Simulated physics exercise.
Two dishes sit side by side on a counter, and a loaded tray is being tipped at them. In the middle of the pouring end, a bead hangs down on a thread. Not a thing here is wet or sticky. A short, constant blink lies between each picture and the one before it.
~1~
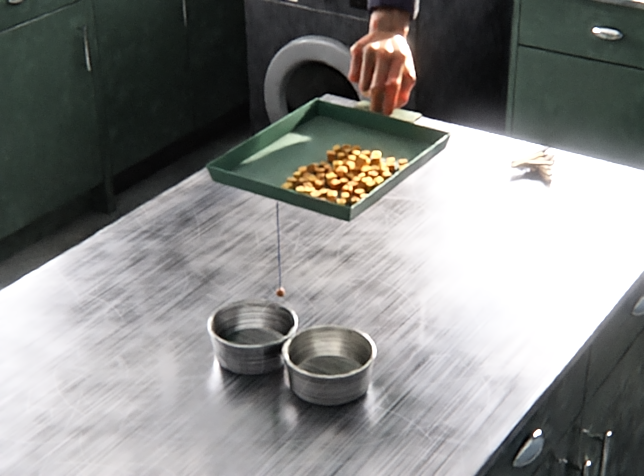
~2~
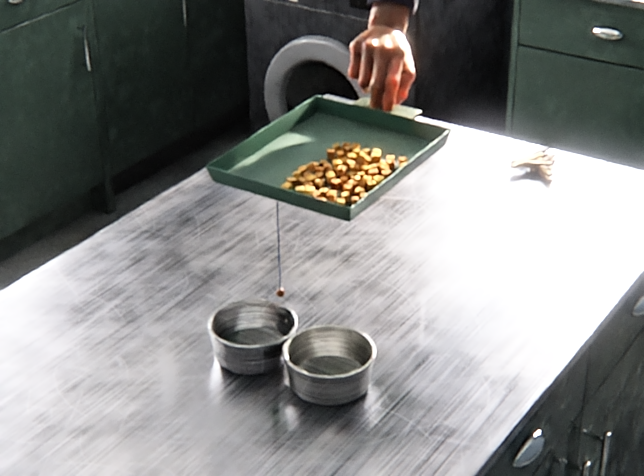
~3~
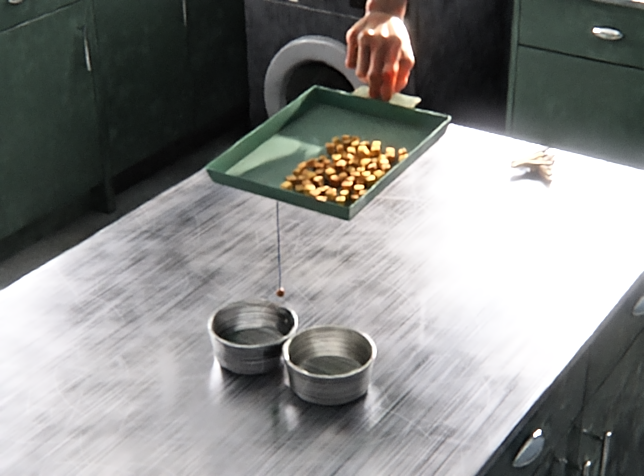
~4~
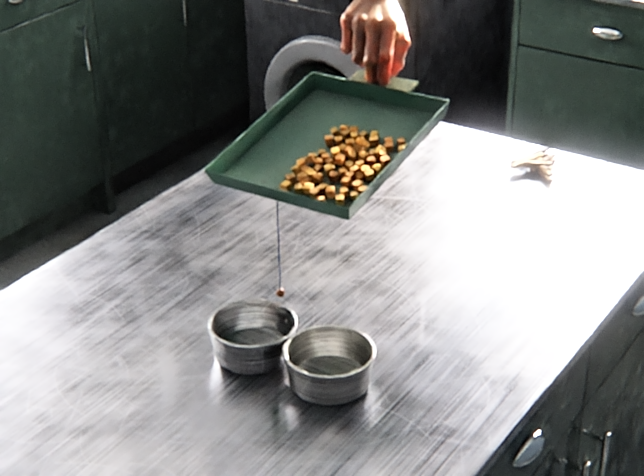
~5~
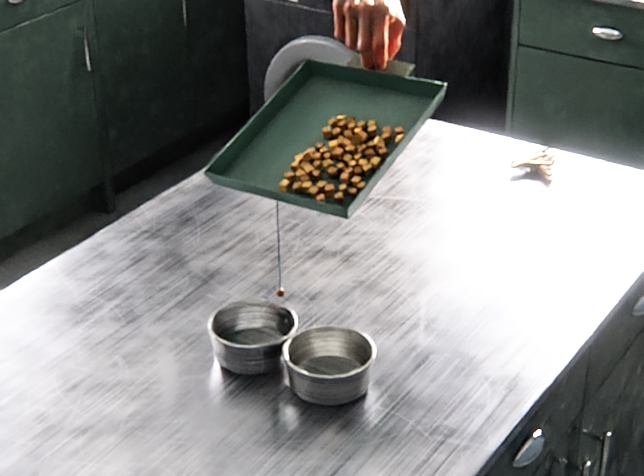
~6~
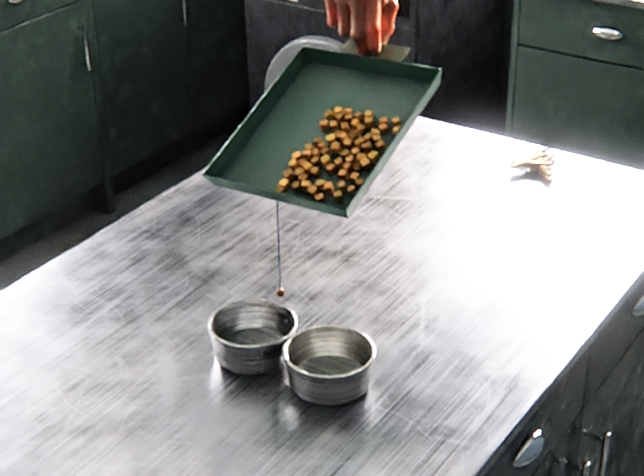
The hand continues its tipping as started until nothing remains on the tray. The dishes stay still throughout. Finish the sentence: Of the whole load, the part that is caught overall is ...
... more than half of it.
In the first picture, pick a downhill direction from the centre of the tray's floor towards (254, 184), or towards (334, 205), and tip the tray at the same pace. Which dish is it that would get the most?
The first try goes to the one on the left and the second to the one on the right.
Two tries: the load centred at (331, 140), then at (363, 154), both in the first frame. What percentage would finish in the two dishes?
In order, 40 % then 60 %.
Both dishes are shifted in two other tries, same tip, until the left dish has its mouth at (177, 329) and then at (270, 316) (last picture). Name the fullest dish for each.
First try, the dish to the right; second try, the dish to the left.
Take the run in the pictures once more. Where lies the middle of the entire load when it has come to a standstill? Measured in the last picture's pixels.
About (249, 350).
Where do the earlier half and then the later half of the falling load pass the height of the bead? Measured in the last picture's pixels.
Early half (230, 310), late half (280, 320).
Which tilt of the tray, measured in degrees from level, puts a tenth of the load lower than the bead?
Roughly 115 degrees of turn.
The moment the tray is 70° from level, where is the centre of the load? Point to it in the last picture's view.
(294, 186).
Shortly afterwards, tray tipped steeply; all but a few on the tray; only a few in the air.
Next, tray tipped past a quarter turn; the bulk on the tray; only a few in the right dish; only a few in the left dish; only a few outside both; a little in the air.
Some moments later, tray tipped past a quarter turn; a little in the right dish; near half in the left dish; near a third outside both.
In the end, tray tipped past a quarter turn; a little in the right dish; near half in the left dish; near a third outside both.
